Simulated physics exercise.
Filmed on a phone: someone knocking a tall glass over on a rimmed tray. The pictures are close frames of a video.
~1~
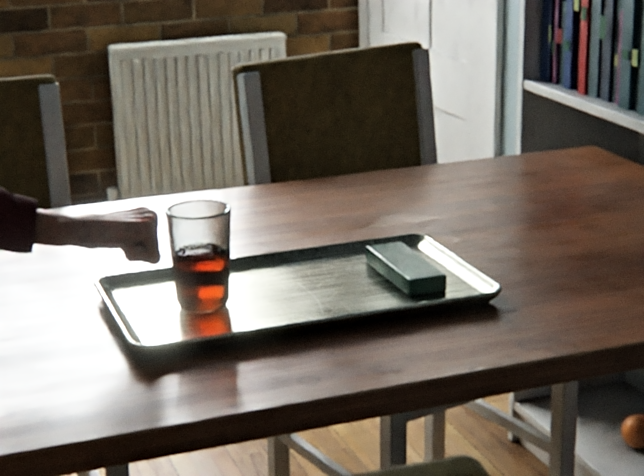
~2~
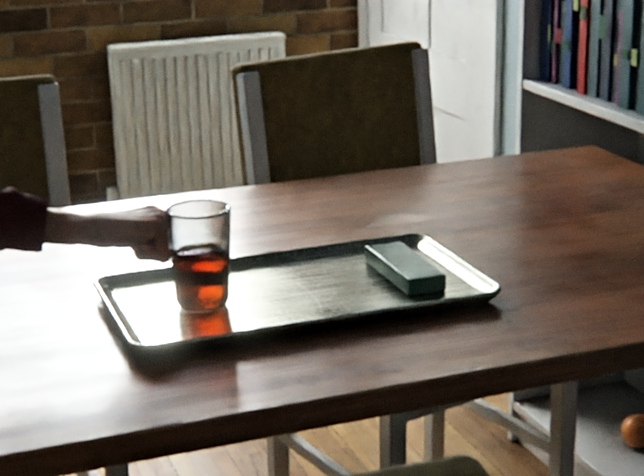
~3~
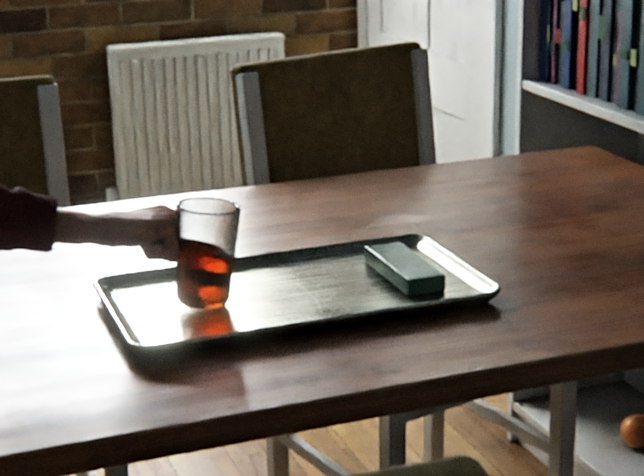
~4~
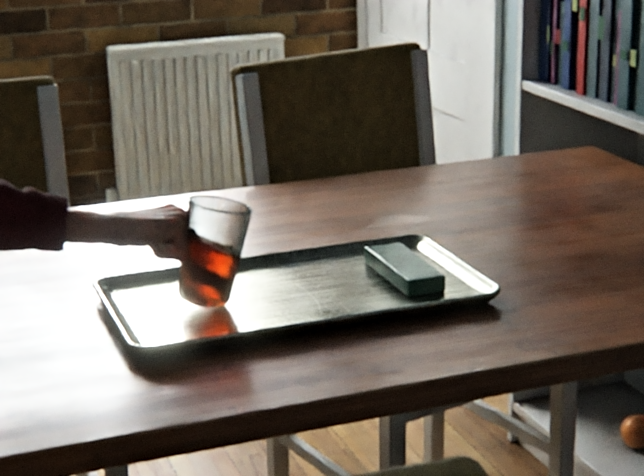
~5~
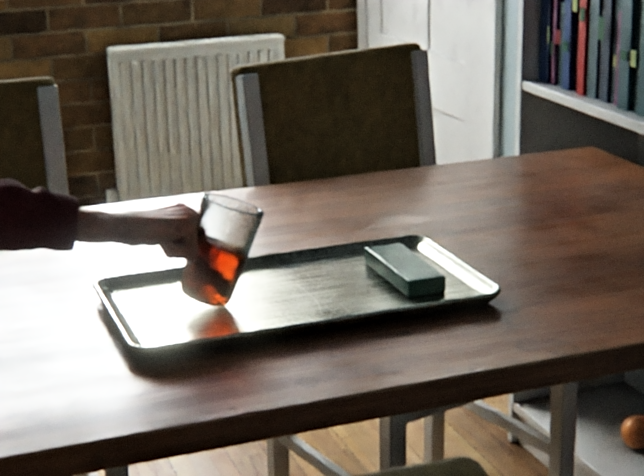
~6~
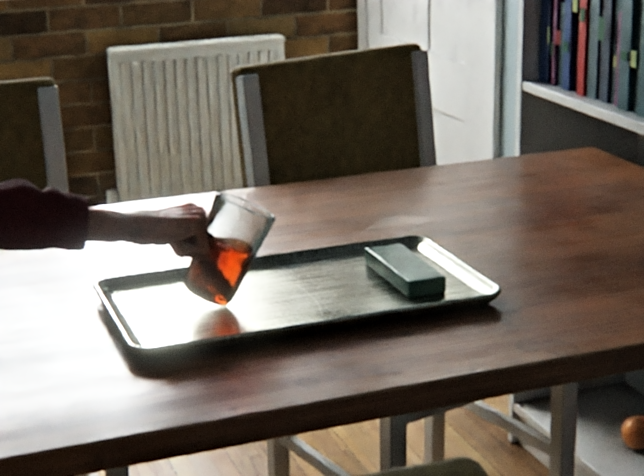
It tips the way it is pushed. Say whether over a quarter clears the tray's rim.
As it turns out, under a quarter gets off the tray.
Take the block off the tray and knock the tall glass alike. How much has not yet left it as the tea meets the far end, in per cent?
It comes to 50 per cent or so.
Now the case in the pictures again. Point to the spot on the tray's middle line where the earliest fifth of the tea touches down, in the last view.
Close to (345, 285).
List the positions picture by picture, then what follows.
The first frame shows tilt 0°; right rim (228, 207); surface from (174, 252) to (224, 246); the tray's far rim is at (461, 261); a block is fixed to the tray further along.
The second frame shows tilt 0°; right rim (228, 207); surface from (173, 252) to (224, 246).
The third frame shows tilt 7°; right rim (238, 207); surface from (180, 240) to (226, 248).
The fourth frame shows tilt 13°; right rim (249, 209); surface from (187, 230) to (236, 247).
The fifth frame shows tilt 20°; right rim (260, 212); surface from (193, 242) to (243, 245).
The sixth frame shows tilt 28°; right rim (272, 217); surface from (201, 244) to (248, 241).
A moment on, the tall glass is falling and 100 per cent is in the glass, 0 on the tray and 0 above or beyond its rim.
Next, the tall glass lies on its side and 78 per cent is in the glass, 9 on the tray and 13 above or beyond its rim.
Then the tall glass lies on its side and 38 per cent is in the glass, 40 on the tray and 22 above or beyond its rim.
Later the tall glass lies on its side and 20 per cent is in the glass, 68 on the tray and 13 above or beyond its rim.
Finally, 90 per cent is held by tray and glass, 10 is off the tray.
